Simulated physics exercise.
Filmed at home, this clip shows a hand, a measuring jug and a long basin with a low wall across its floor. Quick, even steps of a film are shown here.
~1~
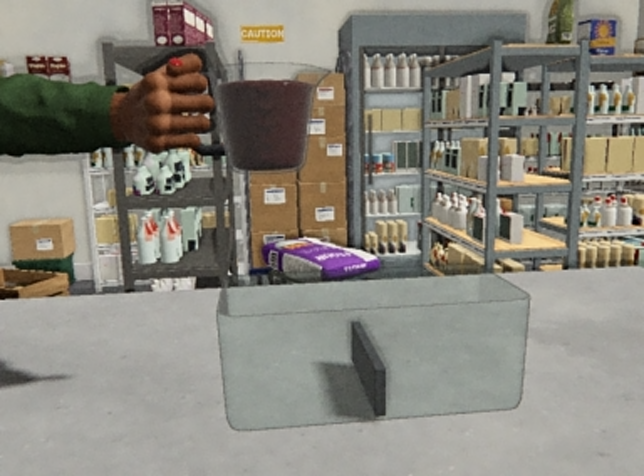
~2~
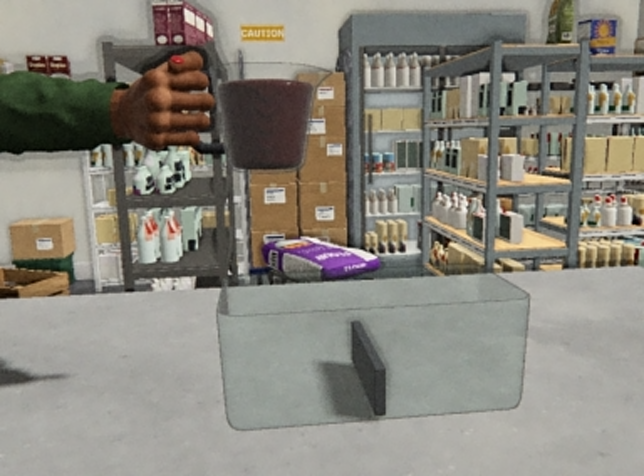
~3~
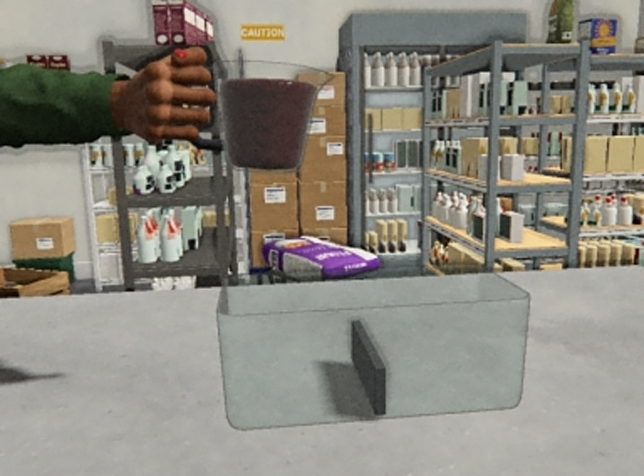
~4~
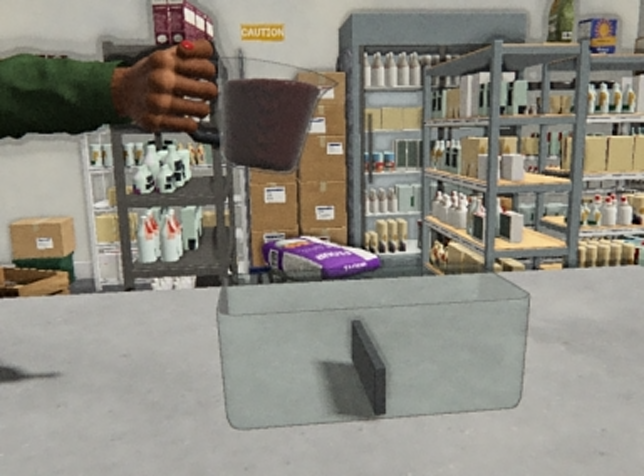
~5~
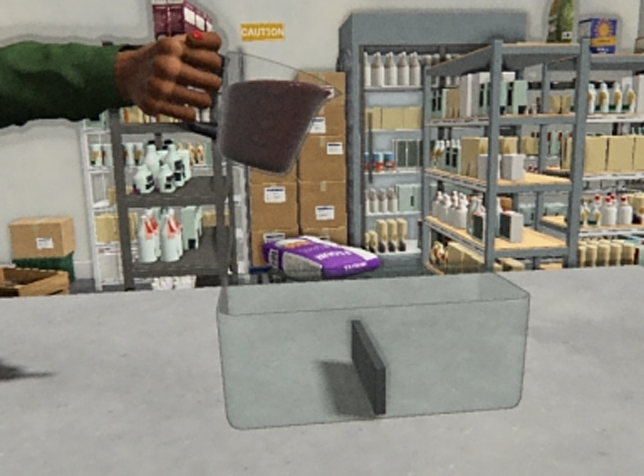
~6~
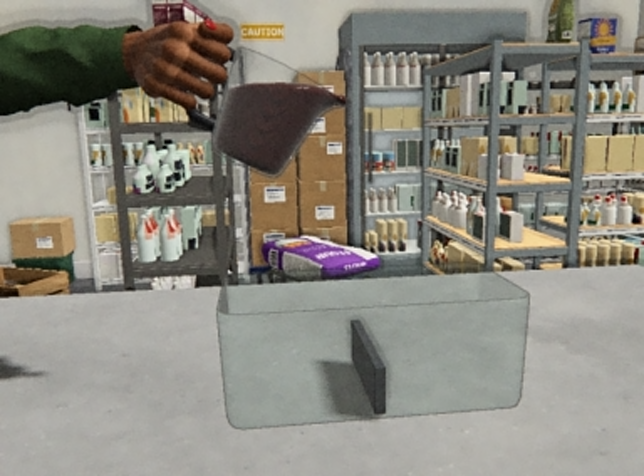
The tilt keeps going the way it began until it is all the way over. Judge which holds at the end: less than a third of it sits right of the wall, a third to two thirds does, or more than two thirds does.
The portion right of the wall will surpass two thirds.
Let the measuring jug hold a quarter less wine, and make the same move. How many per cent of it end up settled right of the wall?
Best guess: Around 90 %.
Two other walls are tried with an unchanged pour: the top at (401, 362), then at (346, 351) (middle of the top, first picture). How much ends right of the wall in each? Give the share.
Roughly 55 % and then 95 %.
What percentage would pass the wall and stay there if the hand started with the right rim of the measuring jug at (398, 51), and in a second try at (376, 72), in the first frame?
The first gives 75 %, the second 90 %.
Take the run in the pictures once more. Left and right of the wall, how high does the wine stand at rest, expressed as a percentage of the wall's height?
0 per cent left, 40 per cent right.
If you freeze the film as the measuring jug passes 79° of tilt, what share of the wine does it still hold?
I'd put it near 55 %.
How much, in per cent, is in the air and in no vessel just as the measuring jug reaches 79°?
Share in flight: Approx. 30 %.
A moment on, the tilt is 79° and 56 per cent is still to pour, 0 is left of the wall and 13 right of it.
Next, the tilt is 94° and 14 per cent is still to pour, 1 is left of the wall and 62 right of it.
Then the tilt is 94° and 2 per cent is still to pour, 4 is left of the wall and 89 right of it.
Later the tilt is 94° and 0 per cent is still to pour, 5 is left of the wall and 93 right of it.
Finally, 6 per cent lies left of the wall, 93 right of it and 2 outside.
